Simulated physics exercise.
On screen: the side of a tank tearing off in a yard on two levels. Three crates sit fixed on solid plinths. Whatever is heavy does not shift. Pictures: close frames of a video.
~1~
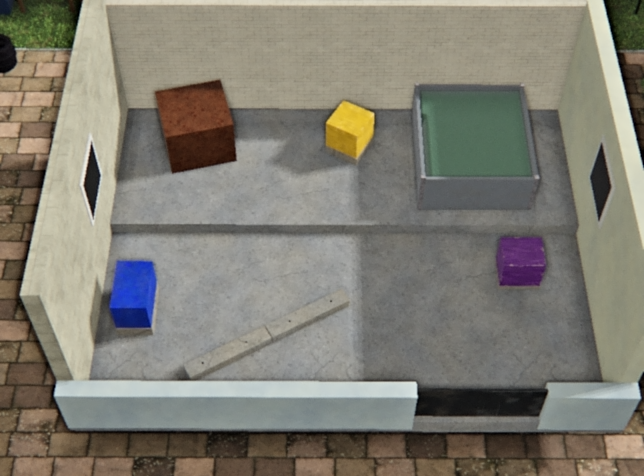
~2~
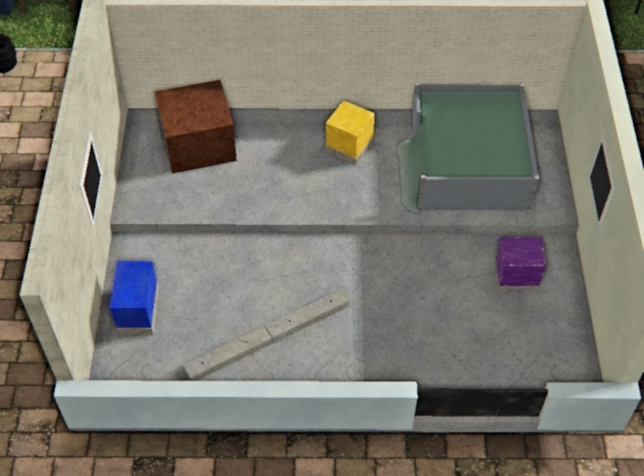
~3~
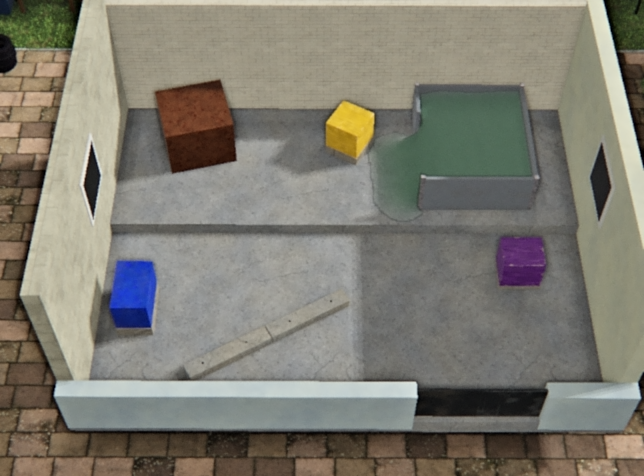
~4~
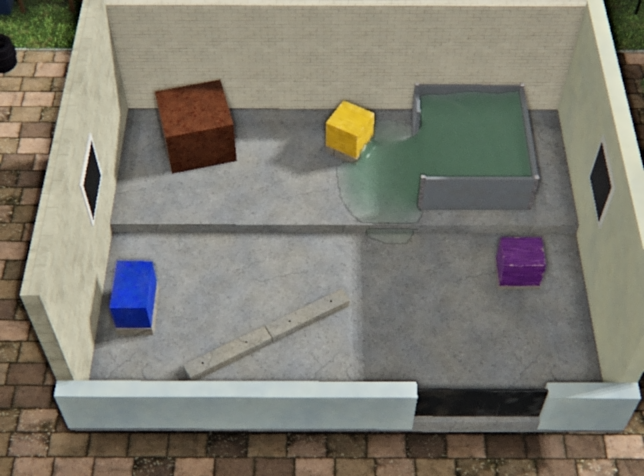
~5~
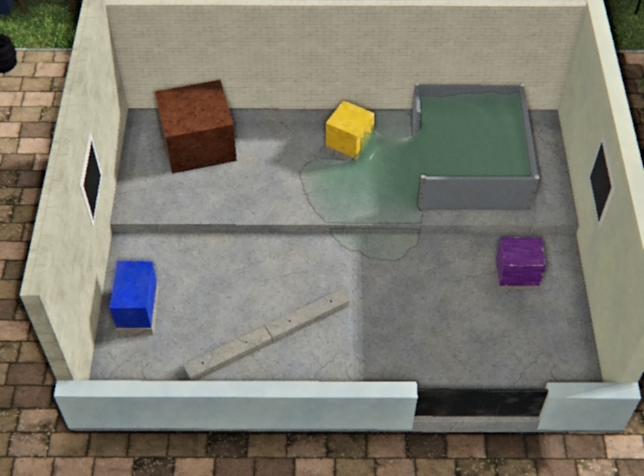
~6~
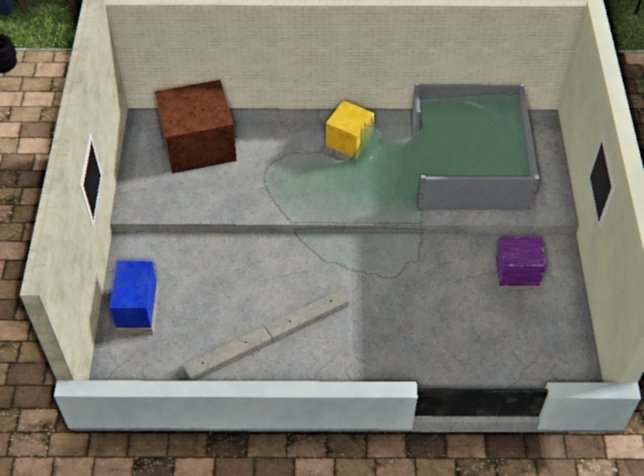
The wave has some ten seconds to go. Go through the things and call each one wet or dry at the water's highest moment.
Called one by one: The purple crate is wet; the blue crate is wet; the yellow crate is wet.
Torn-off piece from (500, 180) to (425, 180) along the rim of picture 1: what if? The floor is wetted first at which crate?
My answer: The purple crate.
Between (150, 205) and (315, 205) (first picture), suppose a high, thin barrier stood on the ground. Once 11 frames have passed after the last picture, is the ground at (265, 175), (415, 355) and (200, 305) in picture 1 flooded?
Taking the three spots in order: Soaked, spared, soaked.
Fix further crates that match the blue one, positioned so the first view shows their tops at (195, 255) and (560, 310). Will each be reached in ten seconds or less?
Result, in sequence: Is inundated, is missed.
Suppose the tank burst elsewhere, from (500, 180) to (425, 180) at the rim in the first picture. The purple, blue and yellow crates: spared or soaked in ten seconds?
Result: Purple crate is swamped; blue crate is not reached; yellow crate is not reached.
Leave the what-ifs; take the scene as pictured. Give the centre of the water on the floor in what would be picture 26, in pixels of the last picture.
I reckon somewhere around (304, 212).
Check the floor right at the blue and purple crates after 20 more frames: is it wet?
Note - blue: Flooded; purple: Unflooded.
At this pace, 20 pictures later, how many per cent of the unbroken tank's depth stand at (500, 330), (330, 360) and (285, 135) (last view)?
Taking the places in turn, I get roughly 0, 0 and 10 percent.
A moment on, water covers 35 % of the floor; the purple crate not reached, the blue crate not reached, the yellow crate water round its plinth.
Next, water covers 50 % of the floor; the purple crate not reached, the blue crate water round its plinth, the yellow crate water round its plinth.
Then, water covers 60 % of the floor; the purple crate not reached, the blue crate water round its plinth, the yellow crate water round its plinth.
Later, water covers 75 % of the floor; the purple crate water round its plinth, the blue crate water round its plinth, the yellow crate water round its plinth.
In the end, water covers 95 % of the floor; the purple crate was topped, the blue crate was topped, the yellow crate was topped.
